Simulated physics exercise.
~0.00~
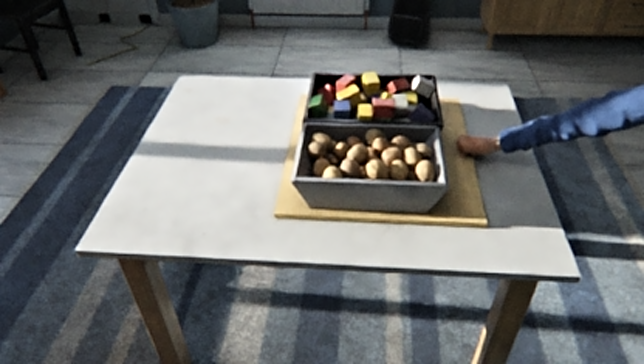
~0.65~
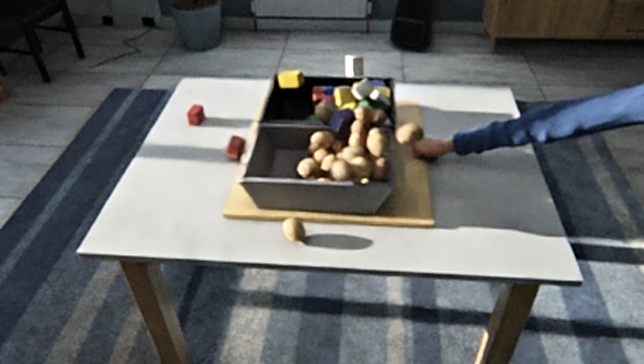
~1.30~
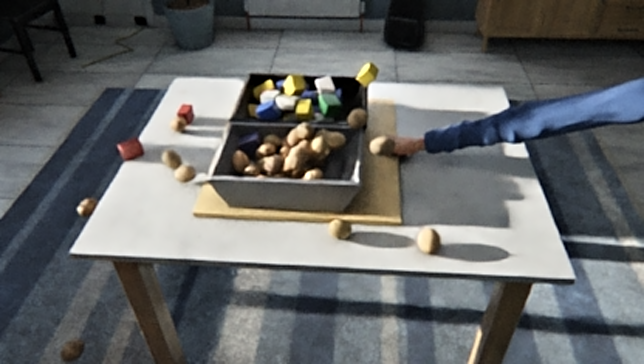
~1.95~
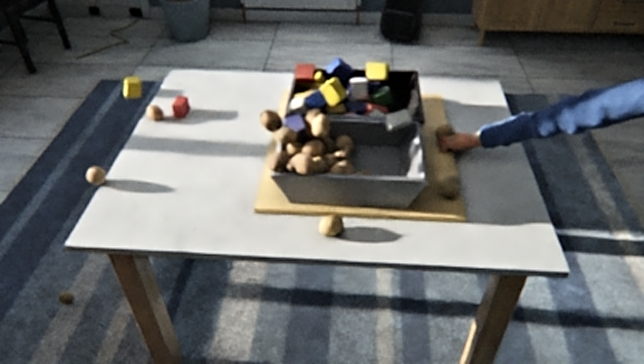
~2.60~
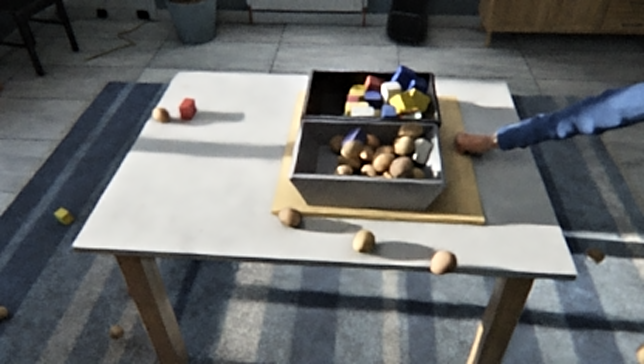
To begin with, a grey tub heaped with potatoes and a black tub full of coloured toy bricks sit on a wooden board on a white table, with a blue-sleeved hand at its right edge. The board slides left, and potatoes shift while a potato and red bricks land on the tabletop. Farther left, more potatoes spill, some dropping to the rug. The board then moves back right, and potatoes and bricks tumble about in the tubs. Finally it is back near its starting place, both tubs visibly emptier, with potatoes and bricks scattered over table and floor.
